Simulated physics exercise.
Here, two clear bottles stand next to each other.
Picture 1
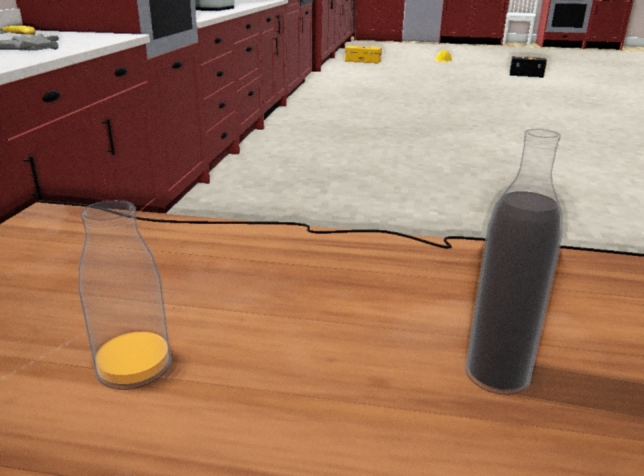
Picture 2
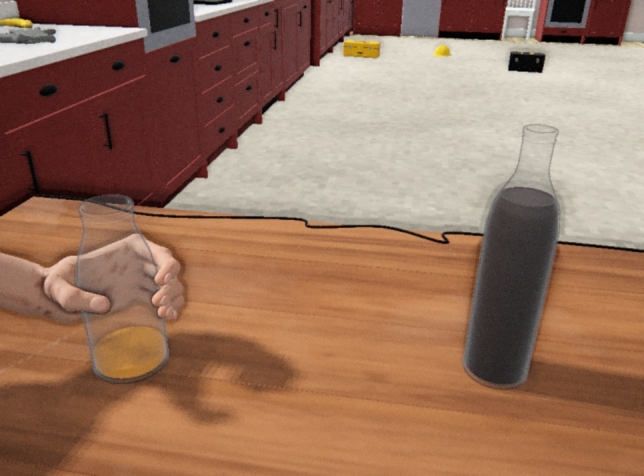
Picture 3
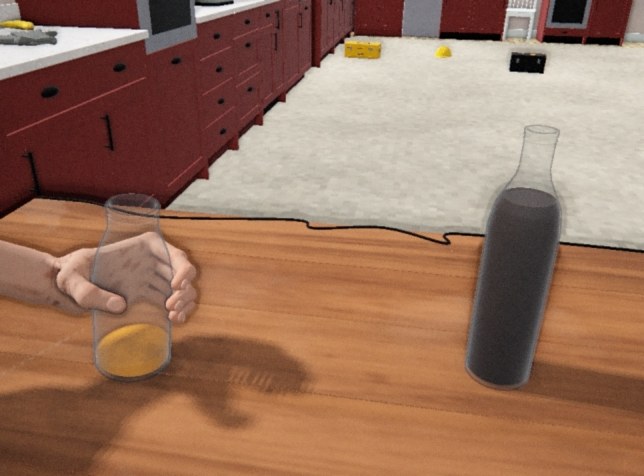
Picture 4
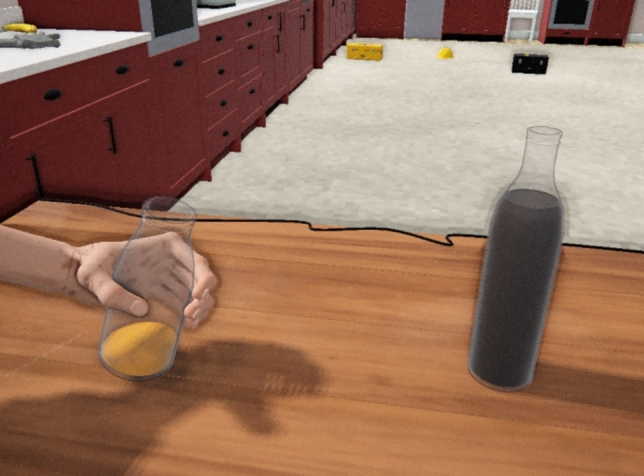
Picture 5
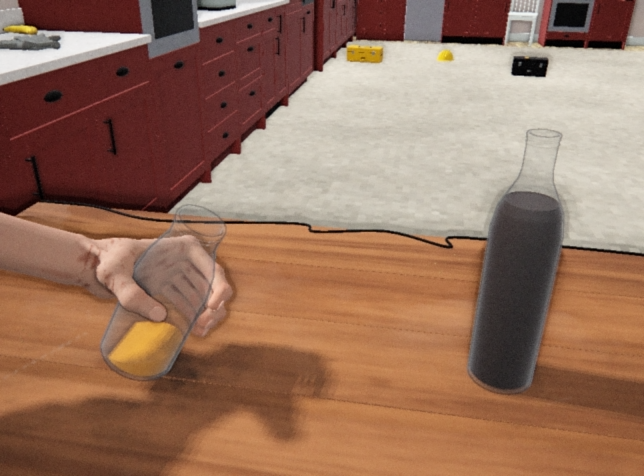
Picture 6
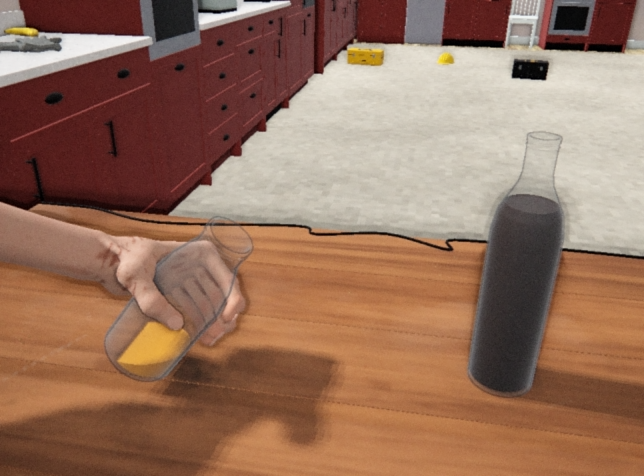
In the video, two clear bottles stand on a wooden table, the left holding a little yellow liquid and the right mostly full of dark liquid. A hand grips the left bottle and tilts it to the right.
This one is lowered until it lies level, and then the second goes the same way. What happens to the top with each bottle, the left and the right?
Result: Left bottle: The result will be no loss, right bottle: The result will be some loss.
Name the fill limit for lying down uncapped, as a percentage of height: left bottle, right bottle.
Roughly 14 percent, then 22 percent.
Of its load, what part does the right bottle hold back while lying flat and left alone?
Share retained: Approx. 30 per cent.
A moment on, the left bottle is nearly down; left bottle, all still inside.
Further on, the left bottle lies flat; left bottle, all still inside.
When it is over, both lie flat; left bottle, all still inside; right bottle, a puddle at its mouth.
